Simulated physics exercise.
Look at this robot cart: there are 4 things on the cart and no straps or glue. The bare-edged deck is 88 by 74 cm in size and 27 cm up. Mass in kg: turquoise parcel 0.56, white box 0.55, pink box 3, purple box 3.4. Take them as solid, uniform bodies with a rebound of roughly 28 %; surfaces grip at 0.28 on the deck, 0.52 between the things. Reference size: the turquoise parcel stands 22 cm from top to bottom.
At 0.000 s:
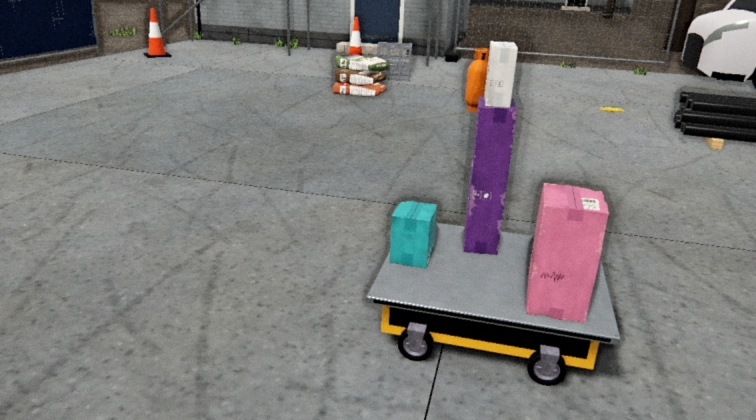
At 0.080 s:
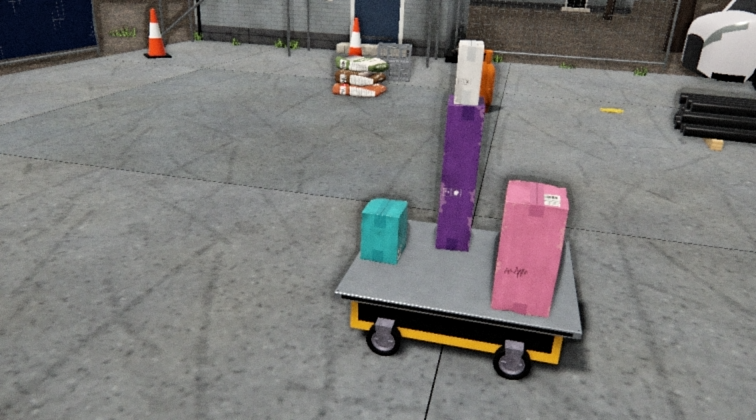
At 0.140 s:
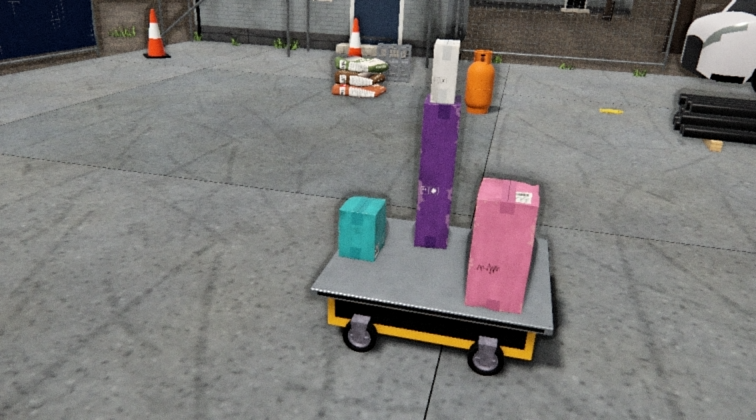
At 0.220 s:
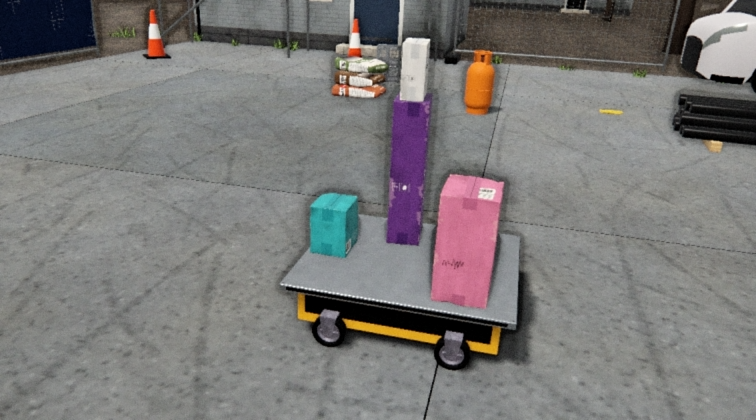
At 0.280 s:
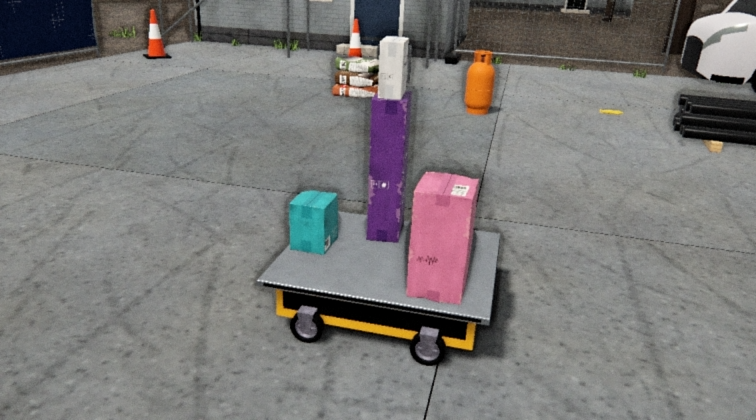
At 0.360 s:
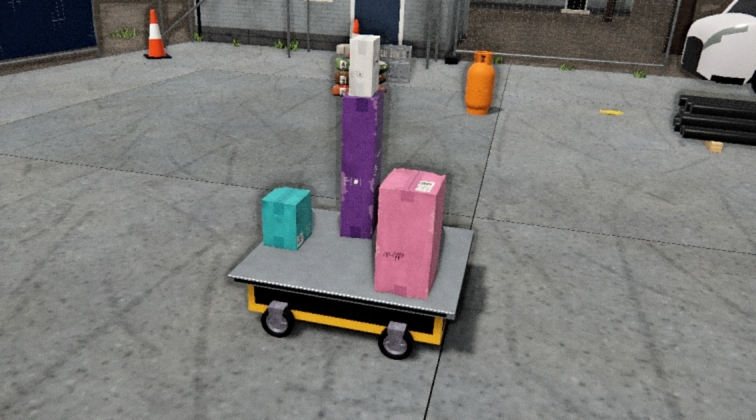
In a paved yard, a flat cart carrying four upright boxes rolls steadily left.
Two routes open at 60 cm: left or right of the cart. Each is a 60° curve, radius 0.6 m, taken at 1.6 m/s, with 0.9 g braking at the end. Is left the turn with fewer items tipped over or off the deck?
Yes, left is.
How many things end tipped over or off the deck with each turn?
With a left turn it's 3; with a right turn it's 4.
Turning left. At 0.76 s, cart has run 122 cm, turned 45°; turquoise parcel, white box and purple box now off the deck; pink box slid 4 cm.
After 1.16 s, cart has run 167 cm, turned 60°, stopped; pink box slid 11 cm.
By the end (1.8 s), off the deck, turquoise parcel, white box and purple box; not toppled but over 10 cm from the start, pink box.
Turning right instead, turquoise parcel, white box, pink box and purple box tipped over or off the deck, 4 of 4 in all.
